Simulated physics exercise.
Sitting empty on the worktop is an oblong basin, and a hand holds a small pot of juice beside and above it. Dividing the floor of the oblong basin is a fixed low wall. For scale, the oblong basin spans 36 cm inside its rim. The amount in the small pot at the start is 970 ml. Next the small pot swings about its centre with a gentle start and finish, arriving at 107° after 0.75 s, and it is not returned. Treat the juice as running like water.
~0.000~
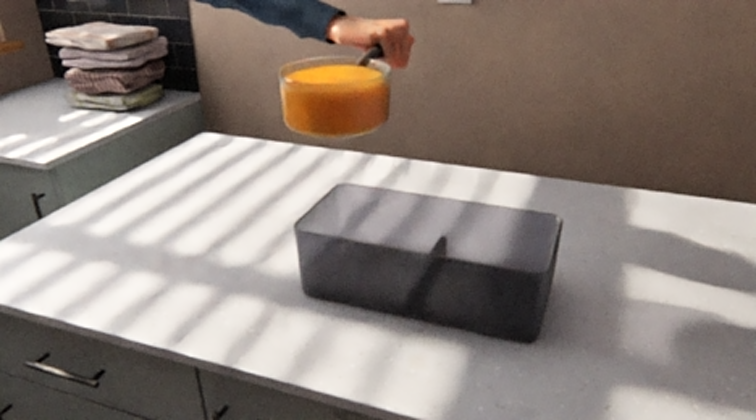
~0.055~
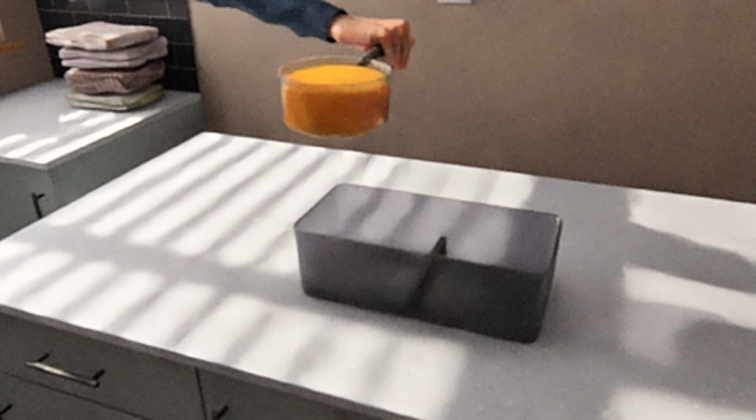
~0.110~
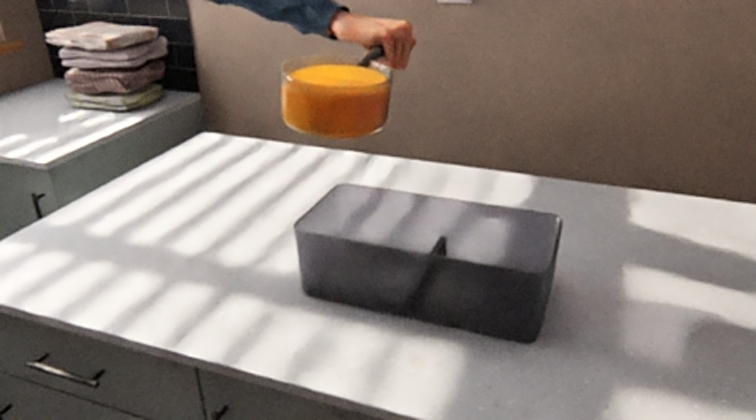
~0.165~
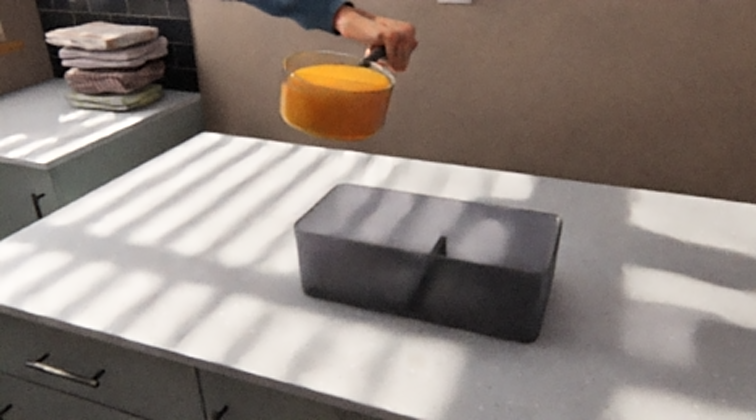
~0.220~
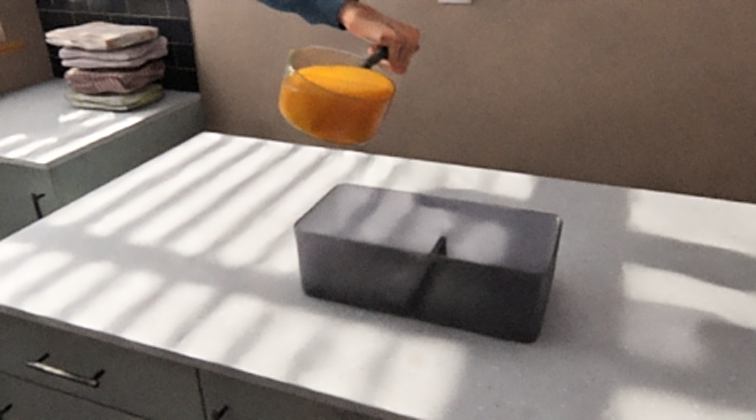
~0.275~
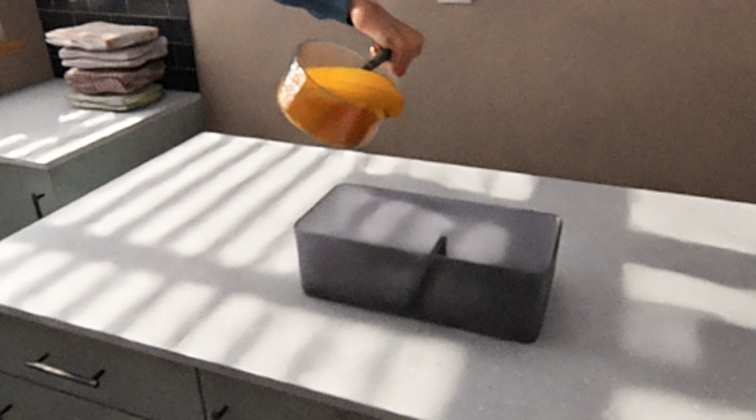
A hand reaching in from the top holds a clear small pot of bright orange juice above a pale kitchen worktop striped with sunlight, seen from slightly above by a still camera. Below and to the right sits an empty, dark grey, see-through oblong basin with a divider, while folded cloths are stacked at upper left. The hand tilts the pot gradually rightward, and juice bulges over its right rim.
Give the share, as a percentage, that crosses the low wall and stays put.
Around 52 %.
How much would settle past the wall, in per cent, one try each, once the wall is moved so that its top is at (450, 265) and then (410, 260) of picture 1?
15 per cent first, 70 per cent second.
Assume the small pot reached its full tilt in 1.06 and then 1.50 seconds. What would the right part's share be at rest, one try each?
Around 60 per cent first, around 65 per cent next.
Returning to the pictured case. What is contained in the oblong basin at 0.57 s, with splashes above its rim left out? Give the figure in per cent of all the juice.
About 30%.
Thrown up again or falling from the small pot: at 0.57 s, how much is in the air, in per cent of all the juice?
46 per cent.
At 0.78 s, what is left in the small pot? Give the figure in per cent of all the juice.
Around 4 in a hundred.
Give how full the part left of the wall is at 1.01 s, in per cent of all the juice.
About 46 percent.
By 0.57 s the tilt is 92° and 24 per cent is still to pour, 5 is left of the wall and 25 right of it.
By 0.78 s the tilt is 107° and 4 per cent is still to pour, 36 is left of the wall and 52 right of it.
By 1.01 s the tilt is 107° and 0 per cent is still to pour, 45 is left of the wall and 52 right of it.
By 1.25 s the tilt is 107° and 0 per cent is still to pour, 46 is left of the wall and 52 right of it.
At rest 46 per cent lies left of the wall, 52 right of it and 2 outside.
